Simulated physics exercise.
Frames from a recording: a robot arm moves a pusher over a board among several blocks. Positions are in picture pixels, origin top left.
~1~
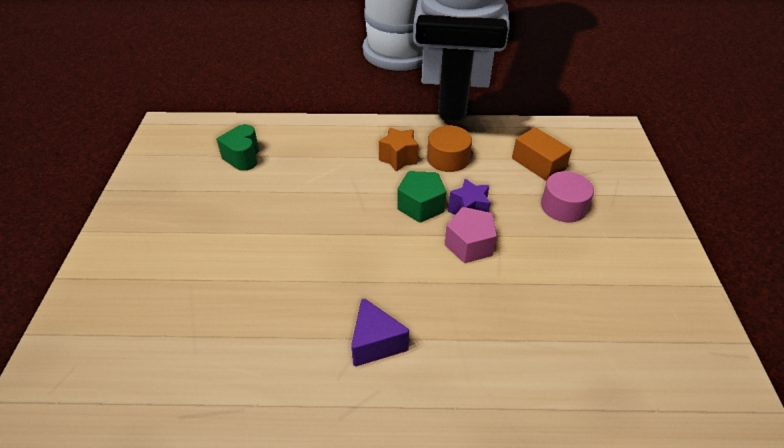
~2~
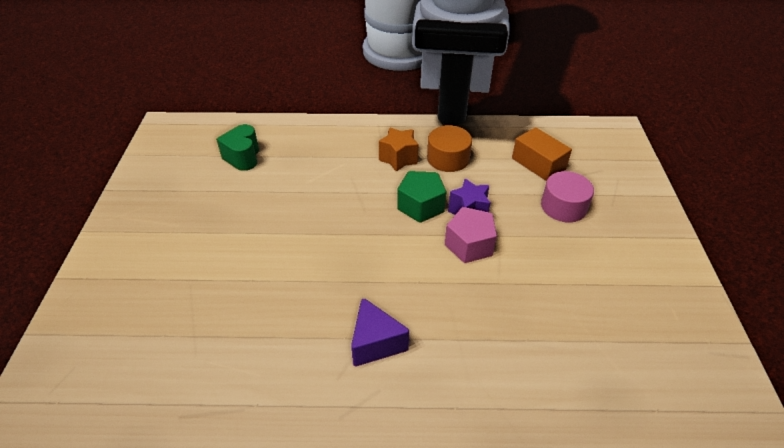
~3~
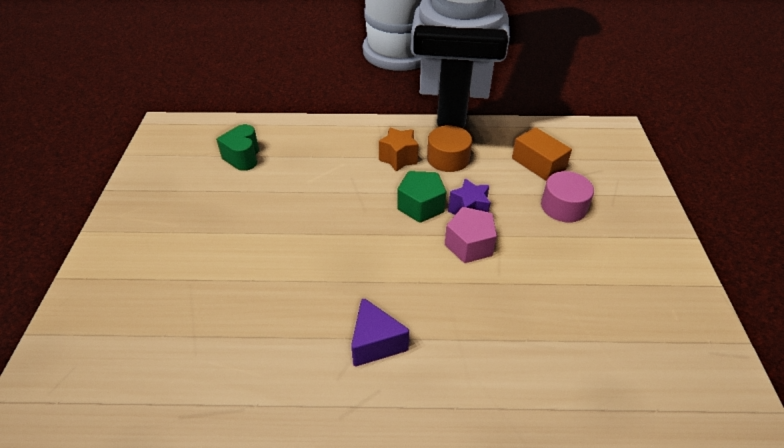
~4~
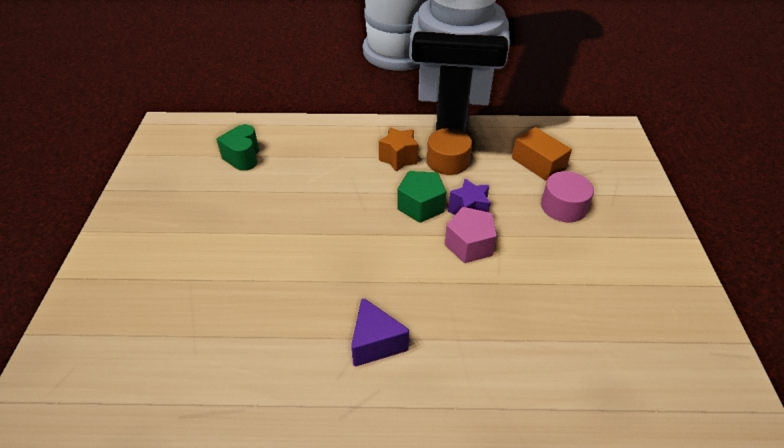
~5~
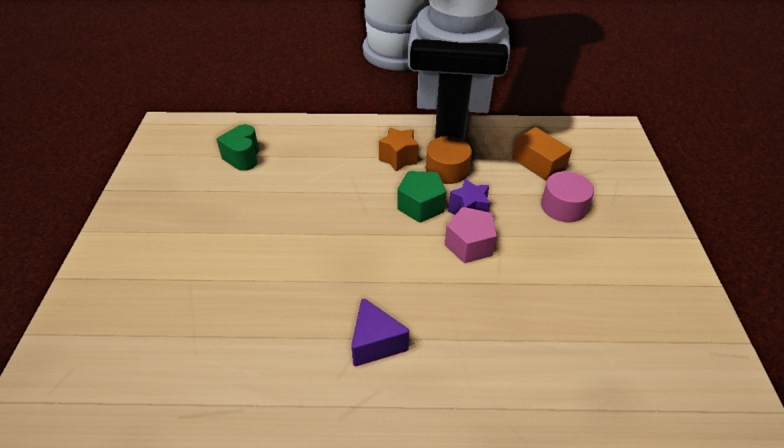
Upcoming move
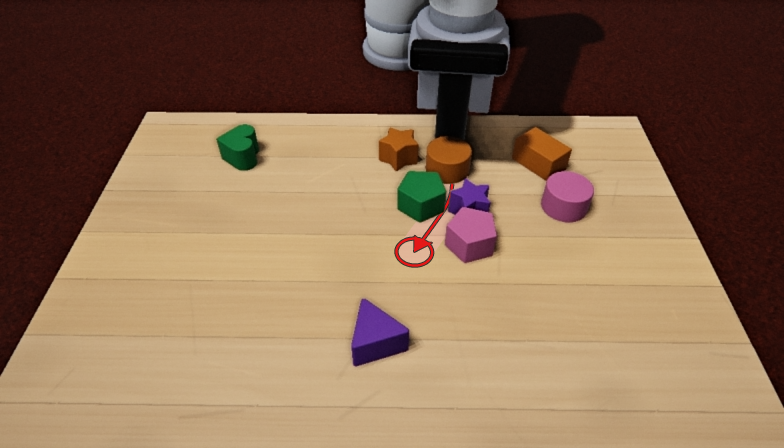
On a wooden board, a robot arm's black pusher nudges the orange circle slightly downward.
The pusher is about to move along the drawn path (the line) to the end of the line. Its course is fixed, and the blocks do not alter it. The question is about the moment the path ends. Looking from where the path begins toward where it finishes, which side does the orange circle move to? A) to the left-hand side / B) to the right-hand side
A: To the left-hand side.
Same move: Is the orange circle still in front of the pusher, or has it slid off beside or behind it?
My prediction: No longer in front.
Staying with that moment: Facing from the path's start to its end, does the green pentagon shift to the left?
No, I don't think so.
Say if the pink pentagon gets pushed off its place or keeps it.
Shifted.
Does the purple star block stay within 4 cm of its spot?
No, it doesn't check out.
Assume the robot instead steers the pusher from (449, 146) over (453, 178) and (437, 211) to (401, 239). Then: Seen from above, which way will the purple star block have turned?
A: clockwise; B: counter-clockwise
Answer: B.
Path on the board, from (449, 146) over (450, 197) to (414, 252).
The first path, step by step. One third of the way, pusher at (453, 171); green pentagon at (416, 200), turned 65° clockwise; orange circle at (456, 186); purple star block at (480, 209), turned 20° clockwise; pink pentagon at (478, 238), turned 15° anticlockwise.
Two thirds of the way, pusher at (441, 207); green pentagon at (404, 209), turned 95° clockwise; orange circle at (454, 225); purple star block at (490, 244); pink pentagon at (501, 278), turned 25° anticlockwise.
At the end, pusher at (415, 243); green pentagon at (375, 224), turned 170° clockwise; orange circle at (449, 256); purple star block at (496, 251), turned 40° anticlockwise; pink pentagon at (512, 288), turned 15° anticlockwise.
